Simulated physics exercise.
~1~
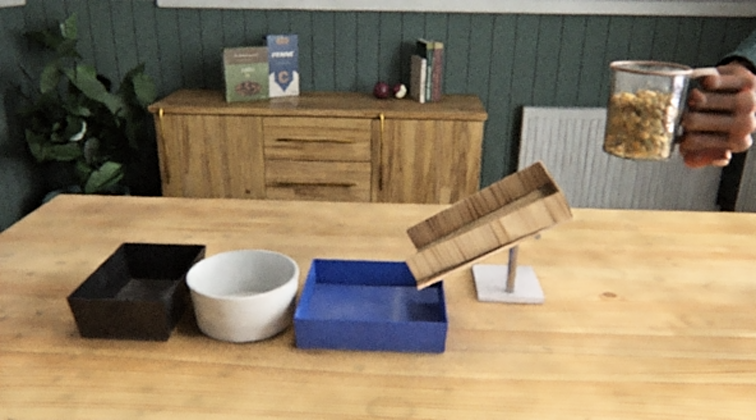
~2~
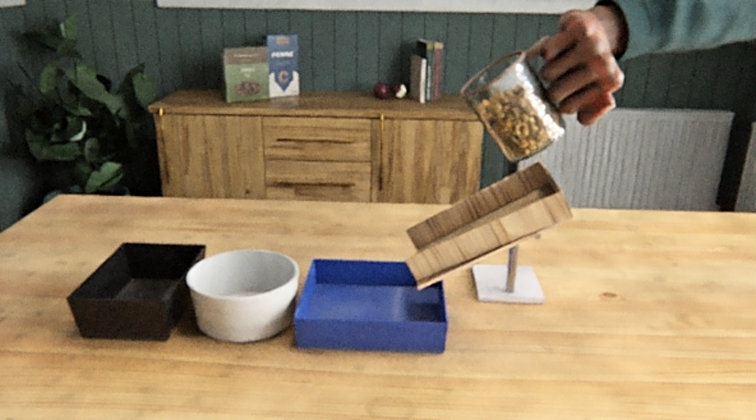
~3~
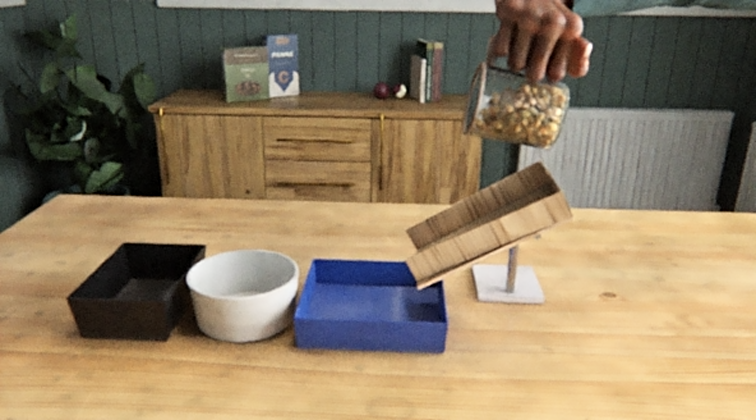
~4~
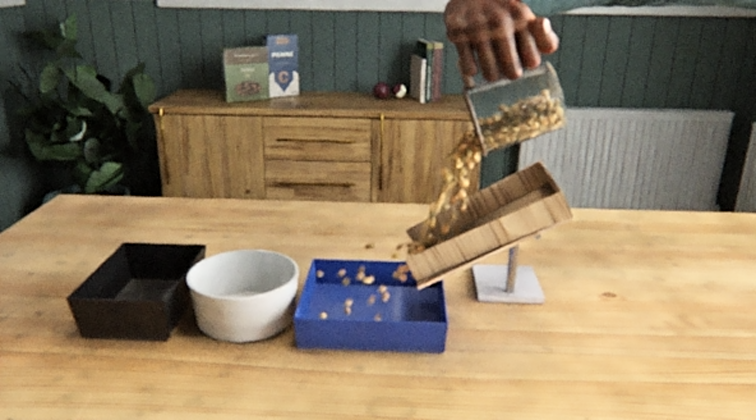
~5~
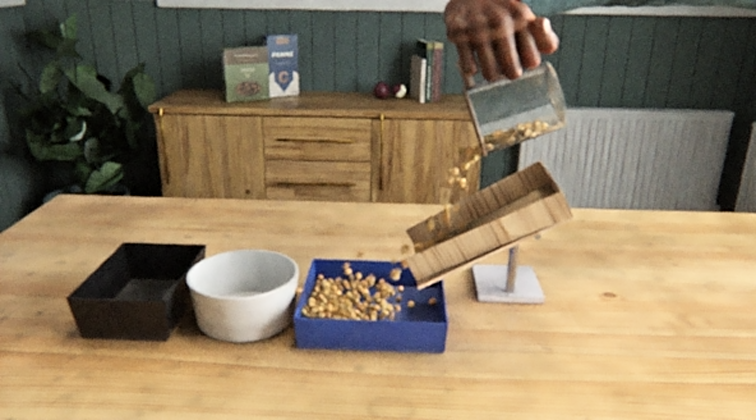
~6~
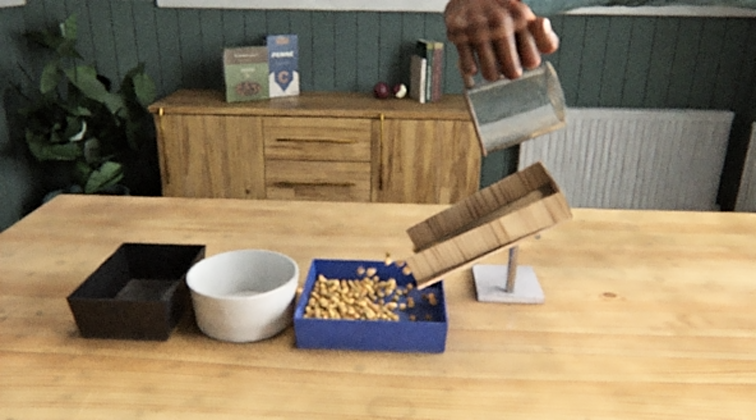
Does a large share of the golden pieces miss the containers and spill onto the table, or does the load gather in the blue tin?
The load gathers in the blue tin. No large share lands on the table, in the white dish or in the black tin.
